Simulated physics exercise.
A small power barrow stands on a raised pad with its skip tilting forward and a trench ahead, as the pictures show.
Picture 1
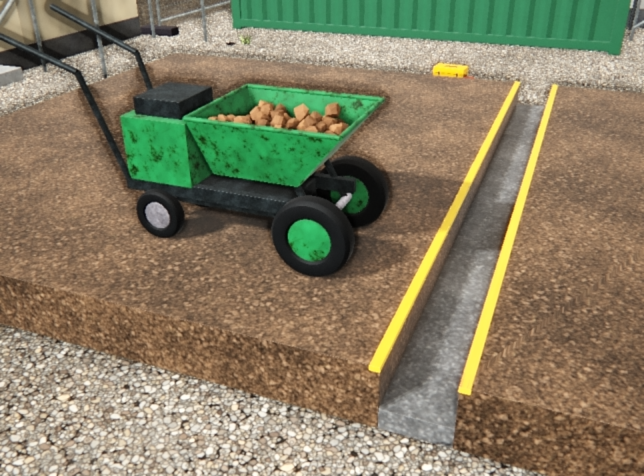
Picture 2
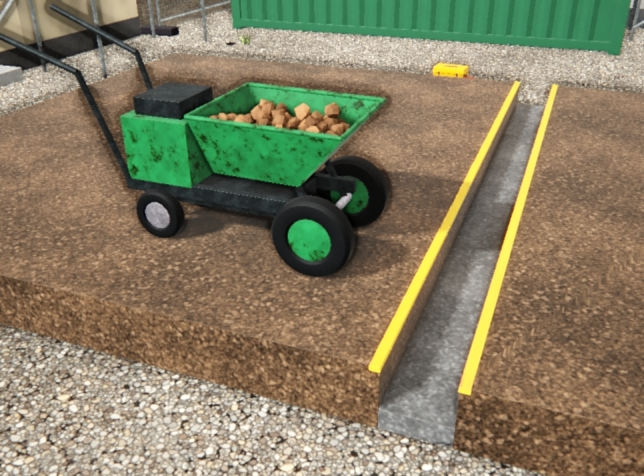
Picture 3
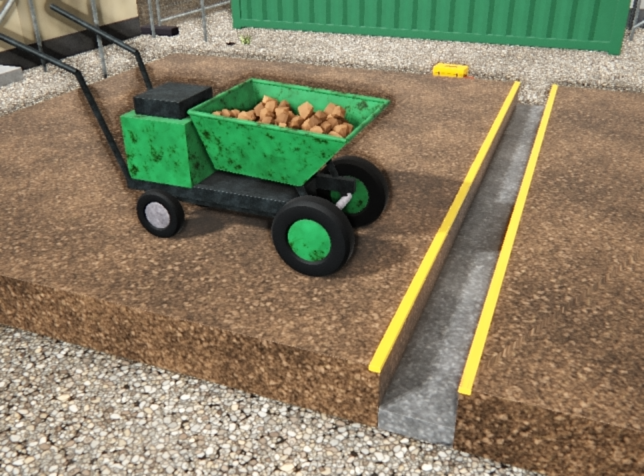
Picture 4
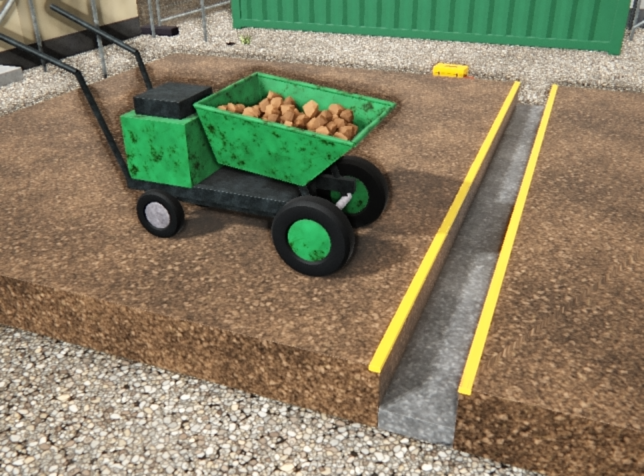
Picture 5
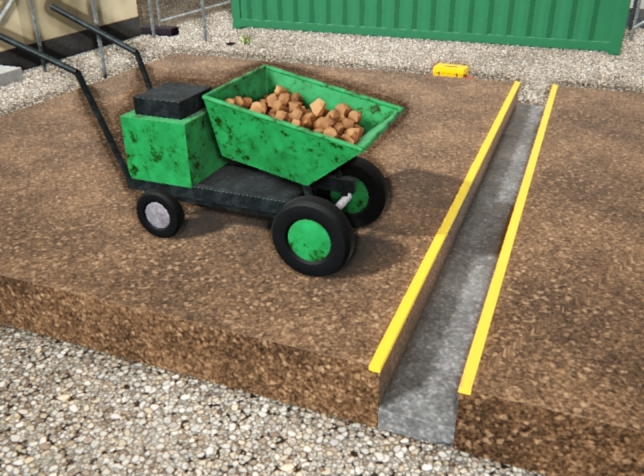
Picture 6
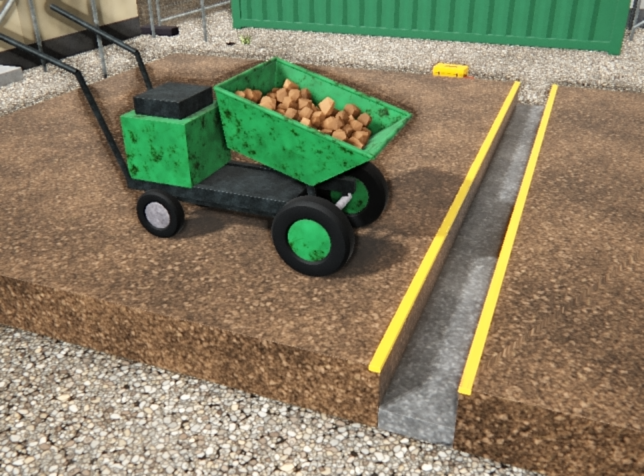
We see a green power barrow loaded with brown clods standing still on a brown raised pad, left of a yellow-edged trench. Its skip stays level at first, then gradually tilts forward to the right, its back end rising.
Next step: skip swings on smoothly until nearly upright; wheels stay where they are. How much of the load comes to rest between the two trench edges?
I expect the load to largely find the trench.
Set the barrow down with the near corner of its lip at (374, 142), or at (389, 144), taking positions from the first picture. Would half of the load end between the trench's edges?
So the first stop would give short of the halfway mark, while the second would give short of the halfway mark.
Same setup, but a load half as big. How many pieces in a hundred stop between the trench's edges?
90 per cent, roughly.
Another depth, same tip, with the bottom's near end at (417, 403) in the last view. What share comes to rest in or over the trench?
The share comes out near 70 percent.
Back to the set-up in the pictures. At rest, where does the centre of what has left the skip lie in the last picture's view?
Around (469, 297).
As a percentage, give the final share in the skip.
That comes to about 0 per cent or so.
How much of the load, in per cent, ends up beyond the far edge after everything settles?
I'd put it at some 20 per cent of the load.
Just after the last frame, skip tipped steeply; every one in the skip.
A moment on, skip tipped right over; the larger part in the skip; about a tenth in or heaped over the trench; just a few beyond it; just a few falling.
Further on, skip tipped right over; about a tenth in the skip; roughly two thirds in or heaped over the trench; roughly a quarter beyond it.
When it is over, skip tipped right over; the larger part in or heaped over the trench; roughly a quarter beyond it.
